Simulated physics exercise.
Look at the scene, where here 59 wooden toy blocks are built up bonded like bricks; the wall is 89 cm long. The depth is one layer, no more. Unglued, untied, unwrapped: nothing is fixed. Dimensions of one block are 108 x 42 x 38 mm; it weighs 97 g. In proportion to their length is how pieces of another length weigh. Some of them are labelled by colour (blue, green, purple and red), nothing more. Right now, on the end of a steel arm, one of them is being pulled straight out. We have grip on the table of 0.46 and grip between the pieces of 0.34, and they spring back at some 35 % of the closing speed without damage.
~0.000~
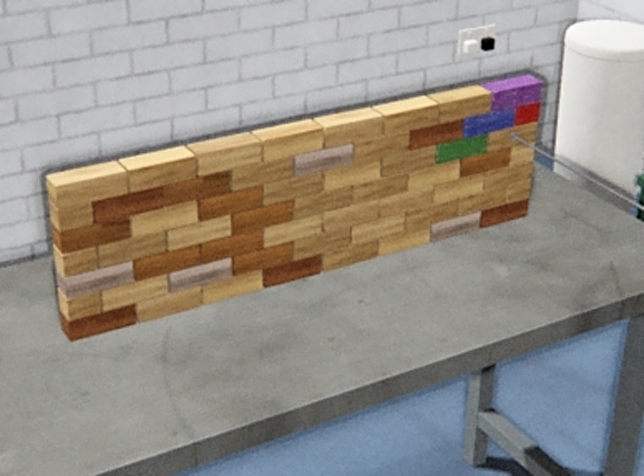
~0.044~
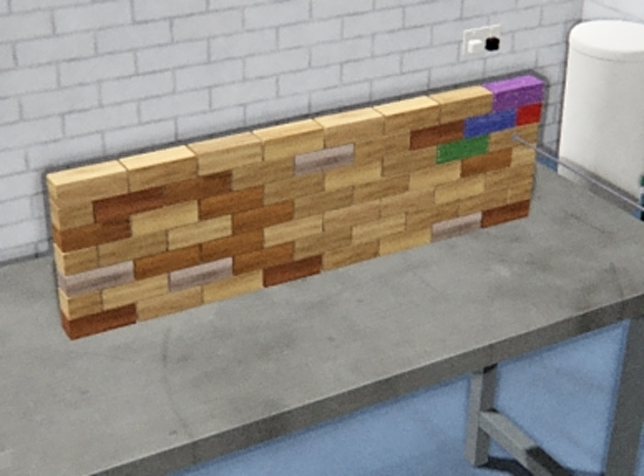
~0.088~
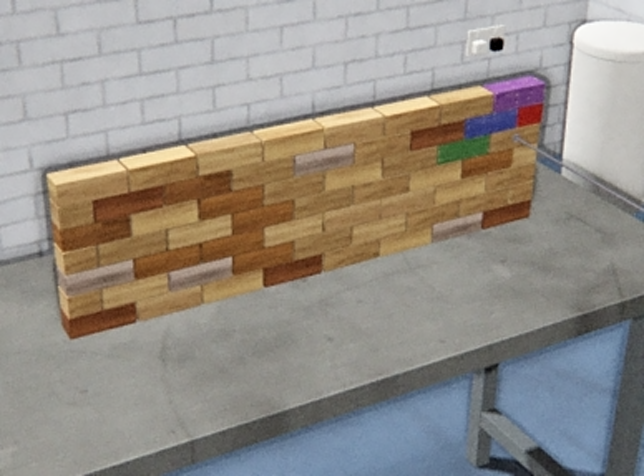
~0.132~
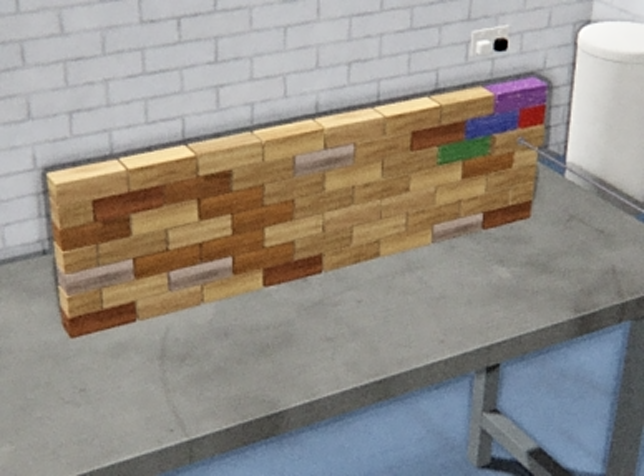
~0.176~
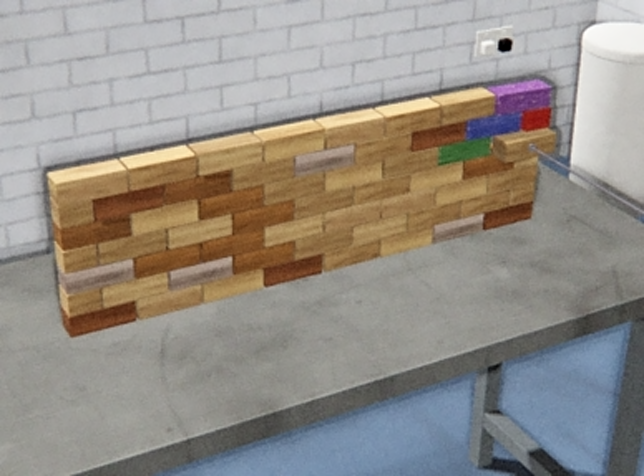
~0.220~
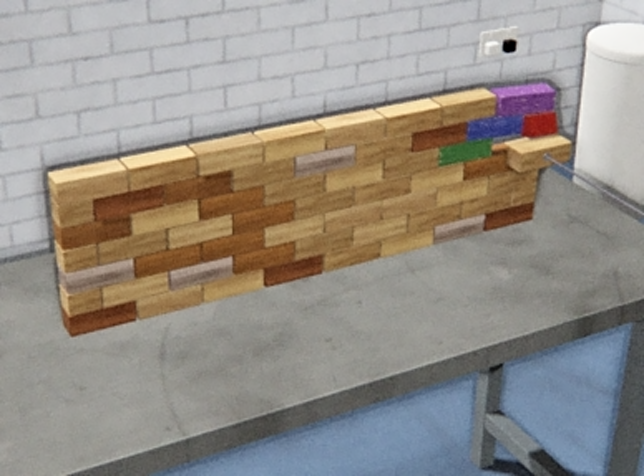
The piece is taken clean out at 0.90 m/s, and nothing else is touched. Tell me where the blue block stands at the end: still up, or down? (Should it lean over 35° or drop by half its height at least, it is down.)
It is not brought low.
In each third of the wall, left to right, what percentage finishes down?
Left third 0 percent, middle third 0 percent, right third 10 percent.
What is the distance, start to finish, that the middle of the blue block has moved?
About 2 cm.
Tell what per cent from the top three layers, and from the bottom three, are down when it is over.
10 % and 0 %.
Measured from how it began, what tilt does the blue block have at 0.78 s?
Some 0 degrees.
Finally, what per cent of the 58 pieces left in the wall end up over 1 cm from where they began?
5 in a hundred.
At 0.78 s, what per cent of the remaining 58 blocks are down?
By then 5 %.
By 0.42 s, 2 of the 58 other blocks down; blue block tilted 17°; red block tilted 49°, 17 cm lower.
By 0.78 s, 2 of the 58 other blocks down; blue block moved 16 mm; purple block on its side.
When it is over (1.2 s), 2 of the 58 other blocks down; blue block moved 16 mm; red block on its side; purple block 23 cm lower. In pixels of the last frame, middles, blue block near (497, 122).
